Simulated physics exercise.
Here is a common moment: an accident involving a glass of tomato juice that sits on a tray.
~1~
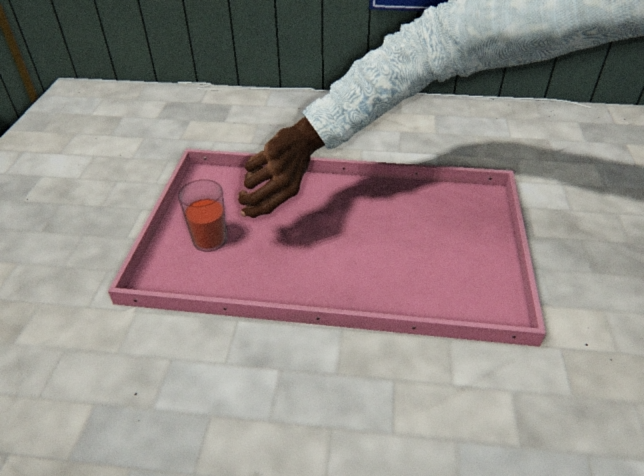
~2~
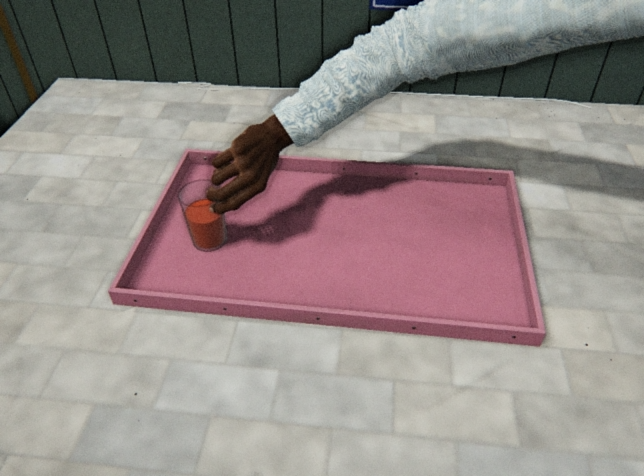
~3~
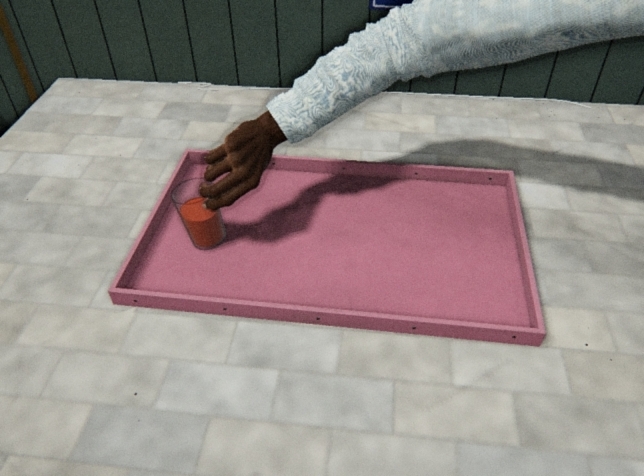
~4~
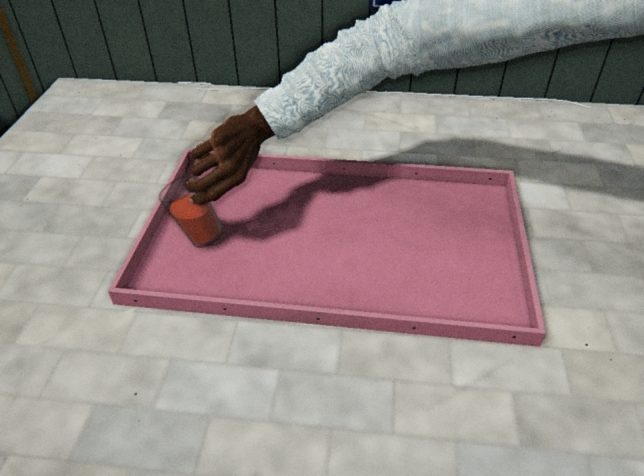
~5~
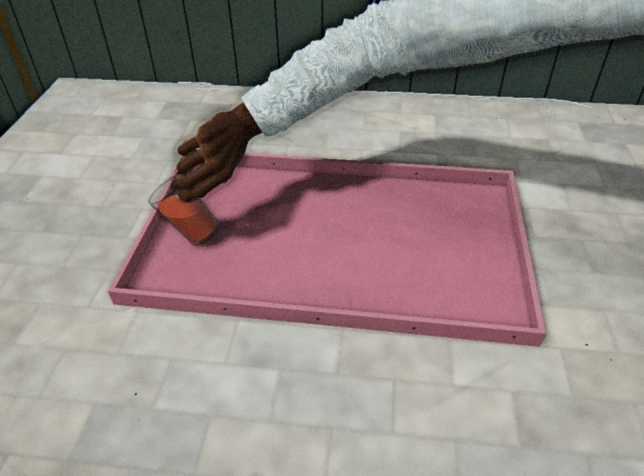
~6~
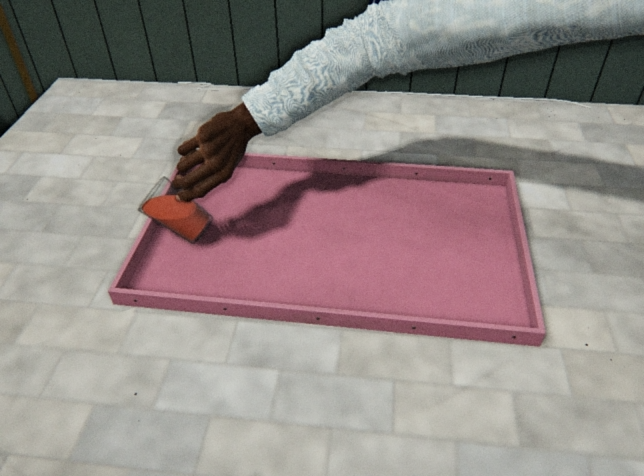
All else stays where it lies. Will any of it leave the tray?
The spill flows out of the tray.
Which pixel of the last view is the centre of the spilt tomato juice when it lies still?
Near (8, 213).
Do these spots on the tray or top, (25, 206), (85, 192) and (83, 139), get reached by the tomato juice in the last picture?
Spot one ends up in the spill, spot two in the spill, spot three out of the spill.
Next, the glass lies across the rim; the puddle covers about as much as a plate; the table is getting wet.
After that, the puddle covers about as much as a tray; the table is getting wet.
Finally, the puddle covers about as much as a tray; the table is getting wet.
